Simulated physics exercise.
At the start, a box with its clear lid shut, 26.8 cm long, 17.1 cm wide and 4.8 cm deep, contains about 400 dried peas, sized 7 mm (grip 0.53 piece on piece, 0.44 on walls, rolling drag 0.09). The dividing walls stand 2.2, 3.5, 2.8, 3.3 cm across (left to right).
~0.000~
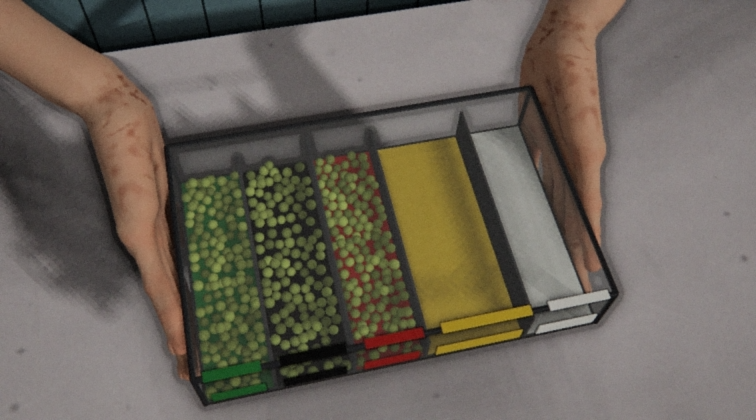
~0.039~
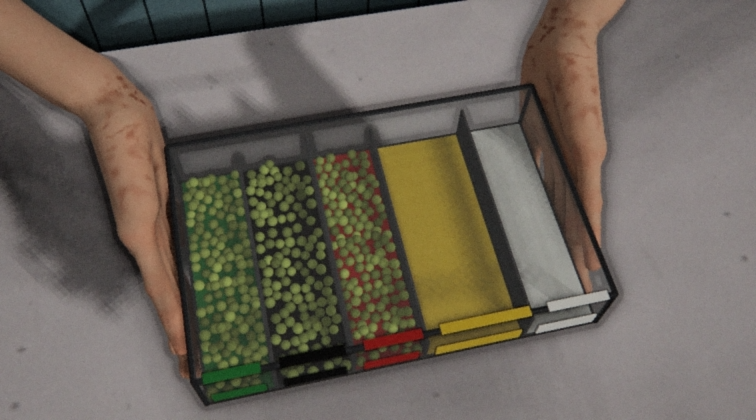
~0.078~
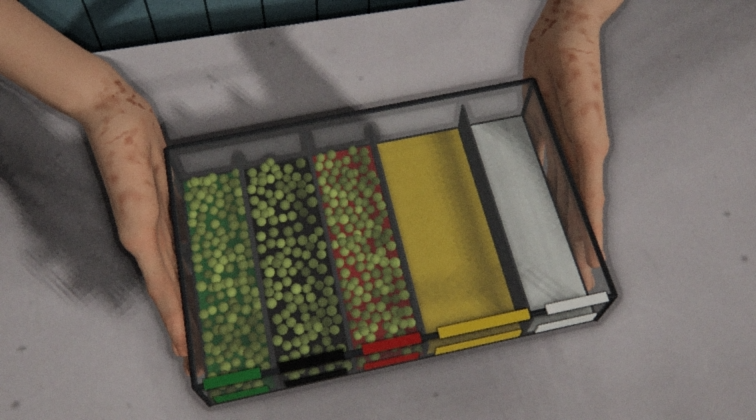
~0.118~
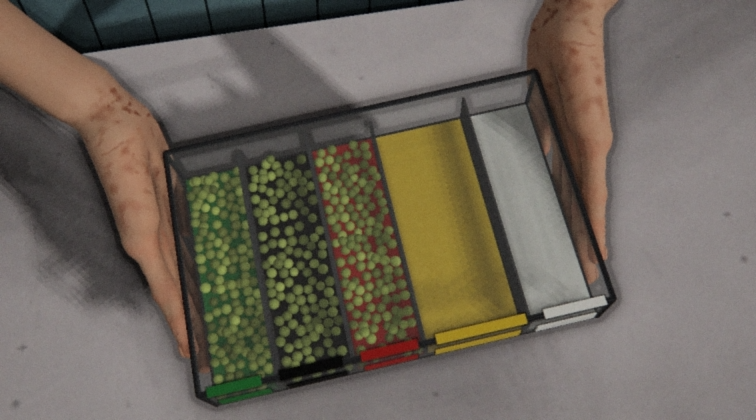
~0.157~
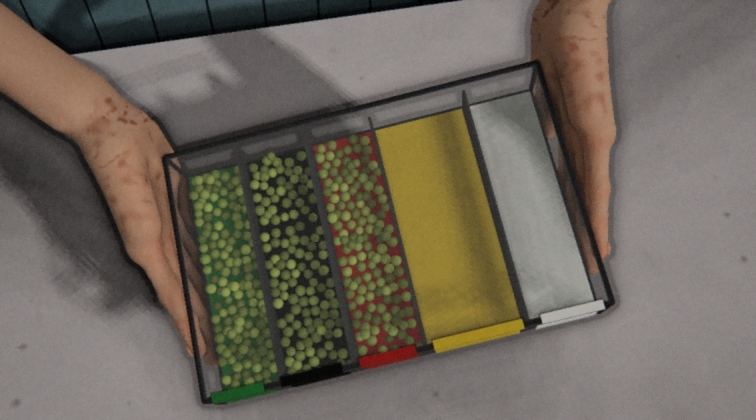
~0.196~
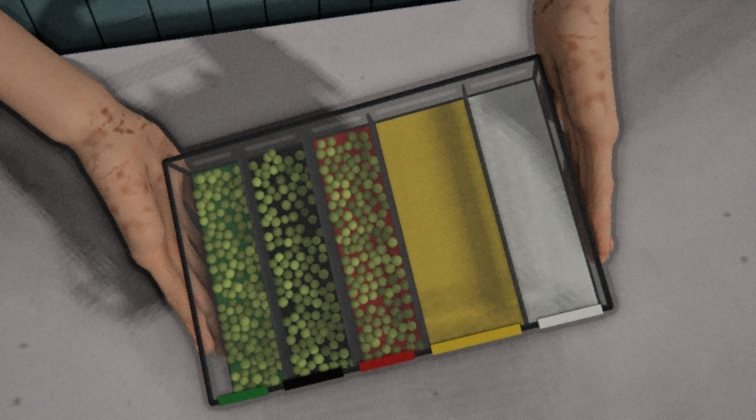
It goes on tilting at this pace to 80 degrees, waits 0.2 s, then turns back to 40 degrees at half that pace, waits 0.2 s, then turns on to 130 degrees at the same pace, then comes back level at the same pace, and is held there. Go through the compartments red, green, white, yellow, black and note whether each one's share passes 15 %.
Red passes it, green passes it, white stays at or below it, yellow stays at or below it, black passes it.
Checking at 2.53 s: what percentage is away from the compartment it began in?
About 25 per cent sits outside its starting compartment by then.
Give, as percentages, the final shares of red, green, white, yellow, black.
In per cent: Red 25; green 50; white 0; yellow 0; black 25.
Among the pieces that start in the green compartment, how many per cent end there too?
I'd say around 100 per cent.
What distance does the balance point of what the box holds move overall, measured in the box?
6.0 cm.
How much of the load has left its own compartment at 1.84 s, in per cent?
At that moment, I'd say around 5 percent.
After 1.09 s, tilt 57 degrees; red 35 %, green 40 %, black 25 %; middle of all pieces near (327, 301).
After 1.84 s, tilt 81 degrees; red 35 %, green 40 %, black 25 %; middle of all pieces near (348, 271).
Then, at 2.53 s, tilt 78 degrees; red 25 %, green 50 %, black 25 %; middle of all pieces near (339, 305).
Then, at 3.19 s, tilt 0 degrees; red 25 %, green 50 %, black 25 %; middle of all pieces near (283, 341).
In the end, at 3.7 s, red 25 %, green 50 %, white 0 %, yellow 0 %, black 25 %.
